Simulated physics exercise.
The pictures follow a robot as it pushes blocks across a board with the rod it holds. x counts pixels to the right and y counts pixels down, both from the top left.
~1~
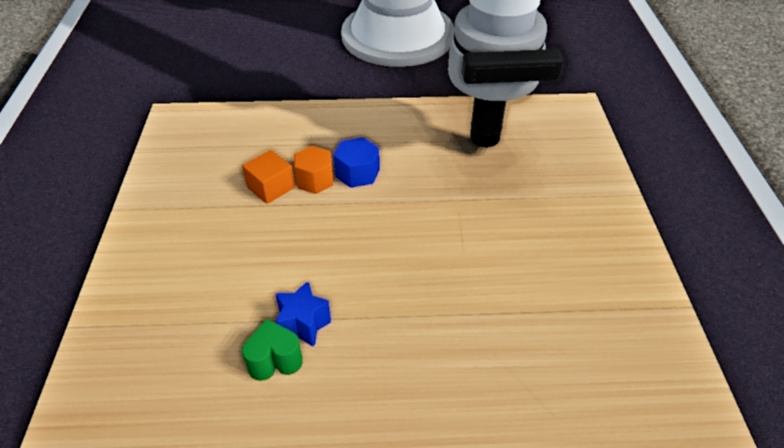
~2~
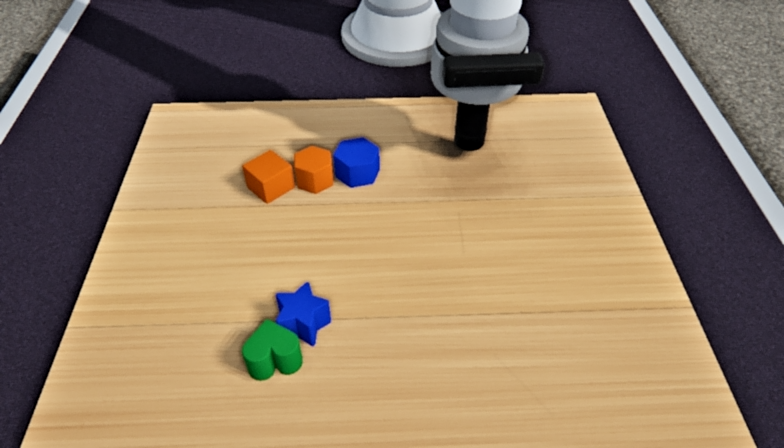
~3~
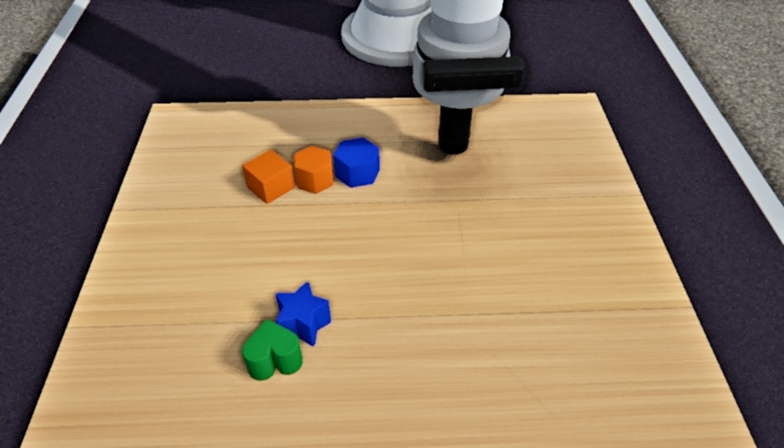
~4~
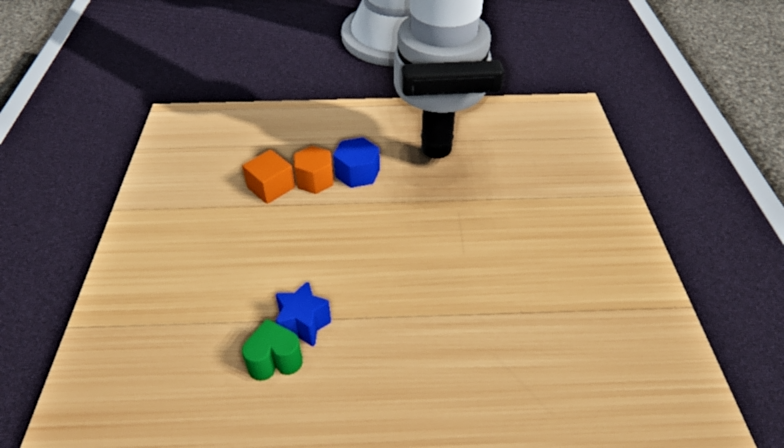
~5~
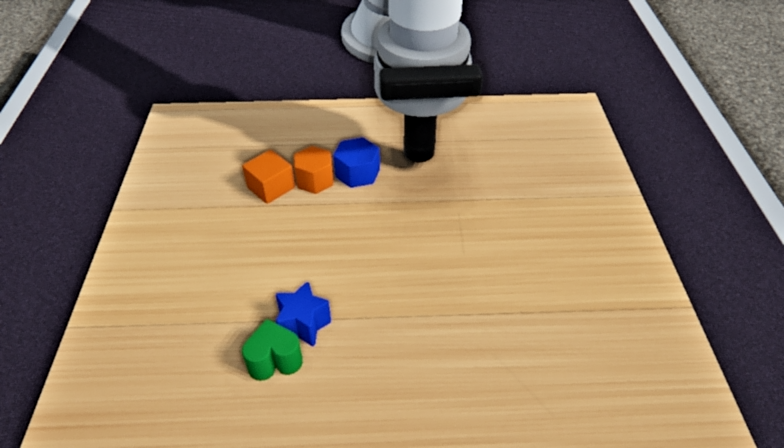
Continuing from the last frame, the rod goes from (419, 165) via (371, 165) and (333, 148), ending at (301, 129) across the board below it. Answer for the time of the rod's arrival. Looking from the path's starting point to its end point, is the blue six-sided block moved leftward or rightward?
Facing from start to end, it shifts left.
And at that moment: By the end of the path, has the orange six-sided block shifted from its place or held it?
Moved off its spot.
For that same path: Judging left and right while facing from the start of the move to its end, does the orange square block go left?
Answer: Yes.
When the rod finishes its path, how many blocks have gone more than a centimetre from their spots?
In total, three or more blocks get moved by over 1 cm.
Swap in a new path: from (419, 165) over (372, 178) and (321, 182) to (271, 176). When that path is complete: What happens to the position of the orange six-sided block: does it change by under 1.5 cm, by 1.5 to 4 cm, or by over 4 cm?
It will move more than 4 cm.
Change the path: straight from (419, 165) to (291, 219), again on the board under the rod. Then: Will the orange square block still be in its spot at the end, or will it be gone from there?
It shifts.
What follows on the original path. One third of the way, rod (370, 153); orange square block (254, 168), turned 15° clockwise; orange six-sided block (293, 163), turned 20° anticlockwise; blue six-sided block (332, 151).
Two thirds of the way, rod (331, 136); orange square block (243, 172), turned 25° clockwise; orange six-sided block (282, 170), turned 10° anticlockwise; blue six-sided block (311, 148), turned 60° anticlockwise.
At the end, rod (299, 117); orange square block (243, 172), turned 25° clockwise; orange six-sided block (282, 170), turned 10° anticlockwise; blue six-sided block (311, 148), turned 60° anticlockwise.
